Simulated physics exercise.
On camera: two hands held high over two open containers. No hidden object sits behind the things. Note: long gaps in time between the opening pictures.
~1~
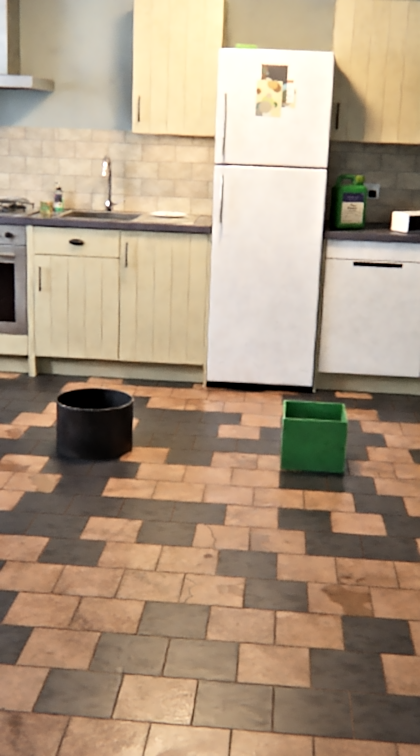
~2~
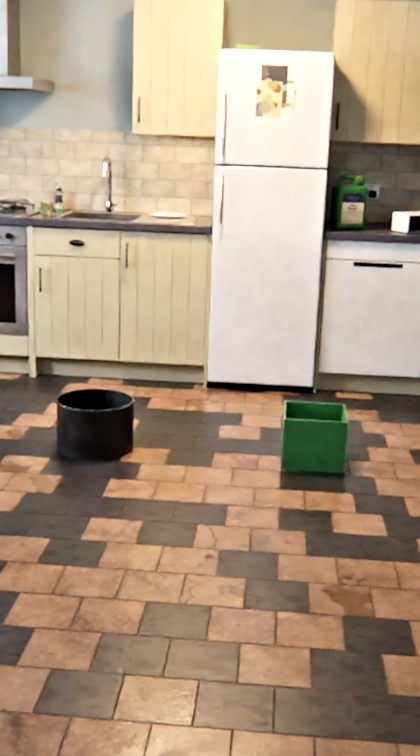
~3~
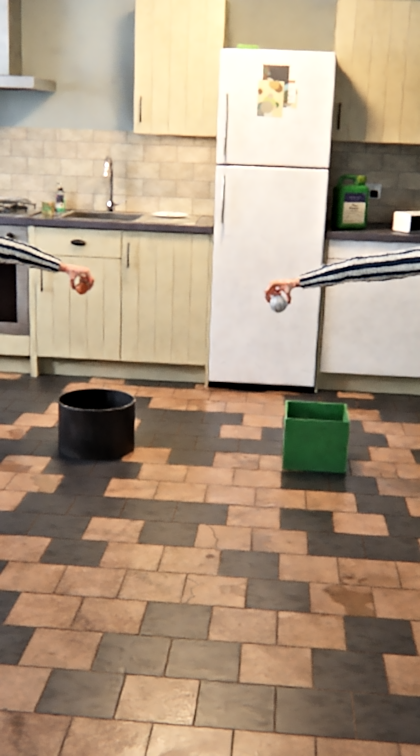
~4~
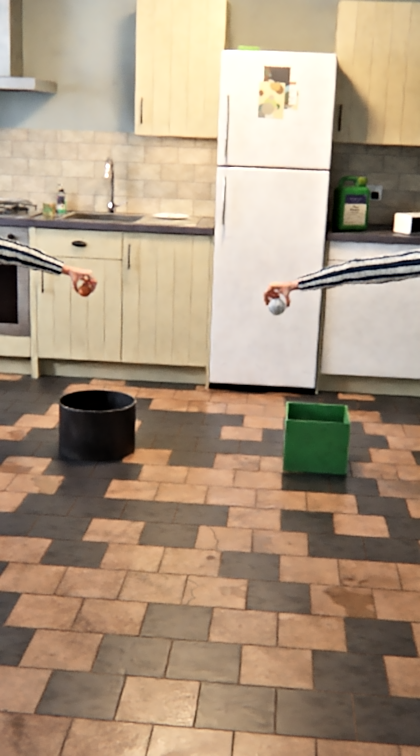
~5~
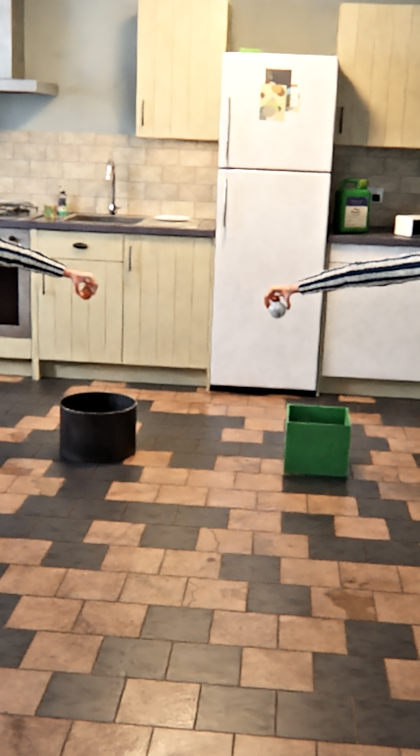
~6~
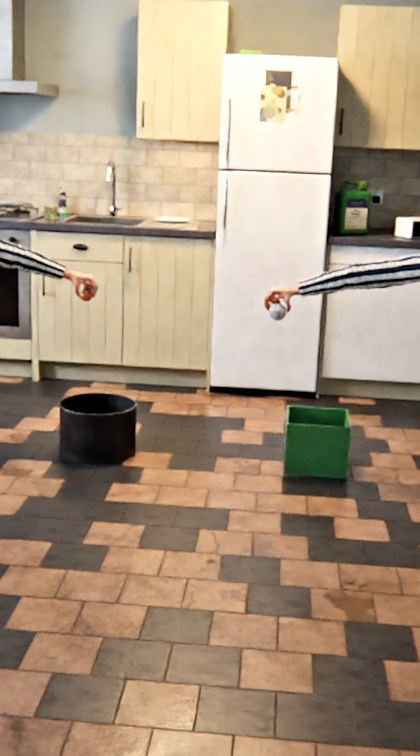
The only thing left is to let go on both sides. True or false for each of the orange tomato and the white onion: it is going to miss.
Answers: Orange tomato, false; white onion, true.
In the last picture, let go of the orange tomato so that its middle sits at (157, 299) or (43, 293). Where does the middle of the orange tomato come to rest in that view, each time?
Resting pixels, in order: About (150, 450), about (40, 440).
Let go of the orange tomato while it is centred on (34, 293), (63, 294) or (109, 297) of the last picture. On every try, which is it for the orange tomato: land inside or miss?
First it goes wide, next it gets in, finally it gets in.
Then, 0.20 s after the last picture, orange tomato falling near (86, 324); white onion falling near (276, 340).
Then, 0.32 s after the last picture, orange tomato falling near (86, 381); white onion falling near (273, 398).
At rest, the orange tomato is caught, near (85, 443); the white onion falls beside it, near (269, 455).
